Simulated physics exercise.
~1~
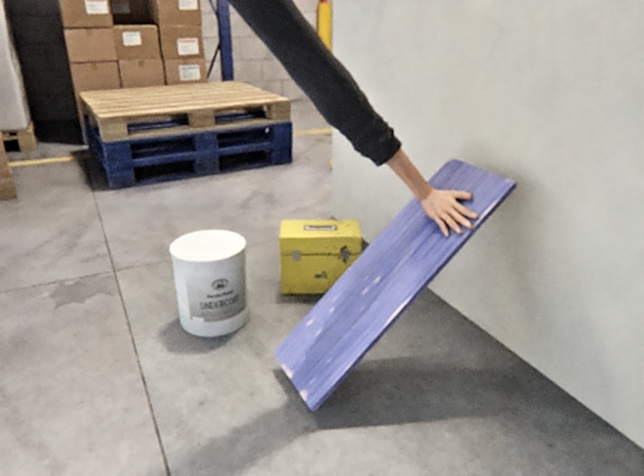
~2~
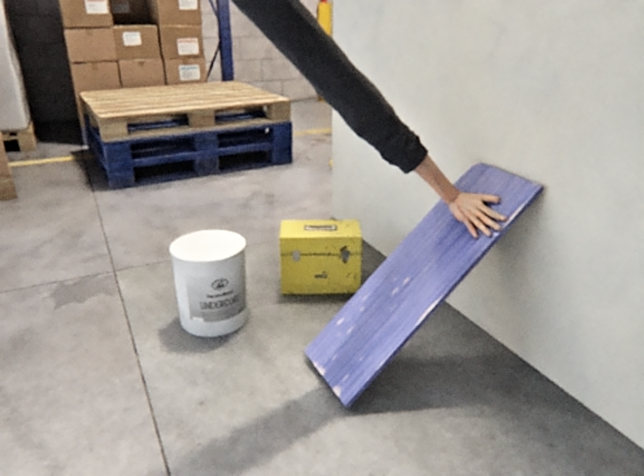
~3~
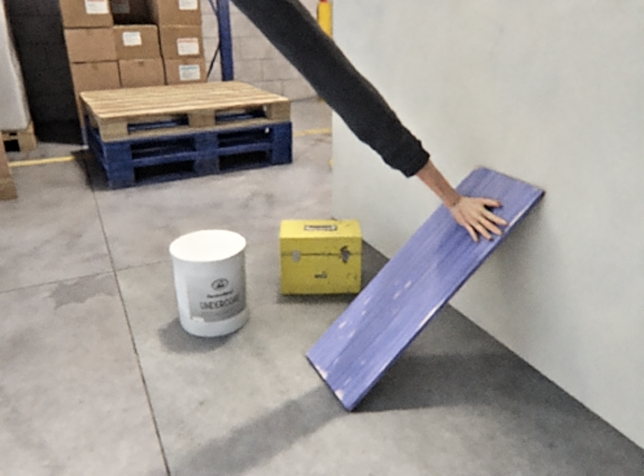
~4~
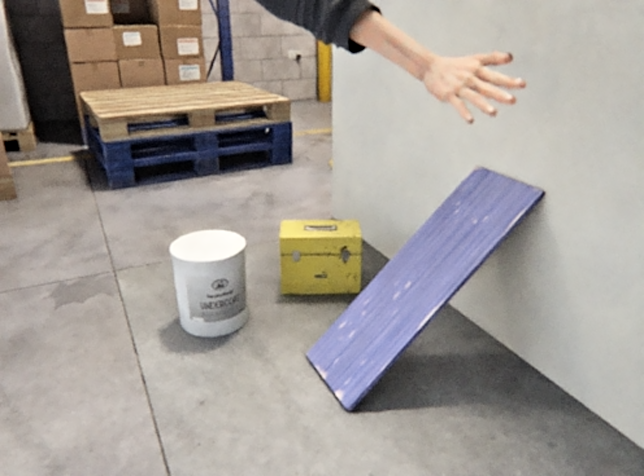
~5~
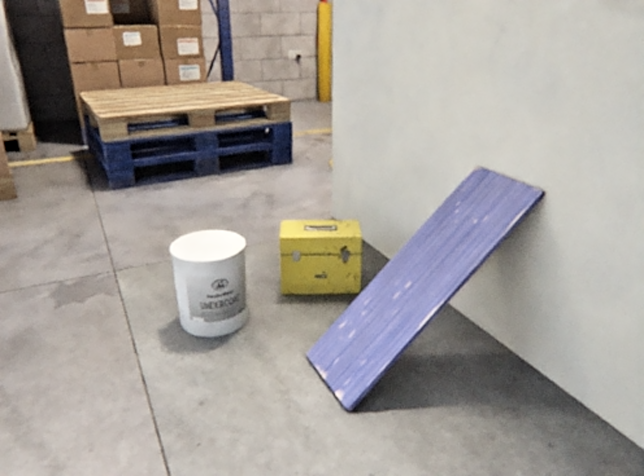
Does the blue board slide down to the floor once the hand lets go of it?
No, the blue board stays up. It remains leaning against the wall after the hand draws away.
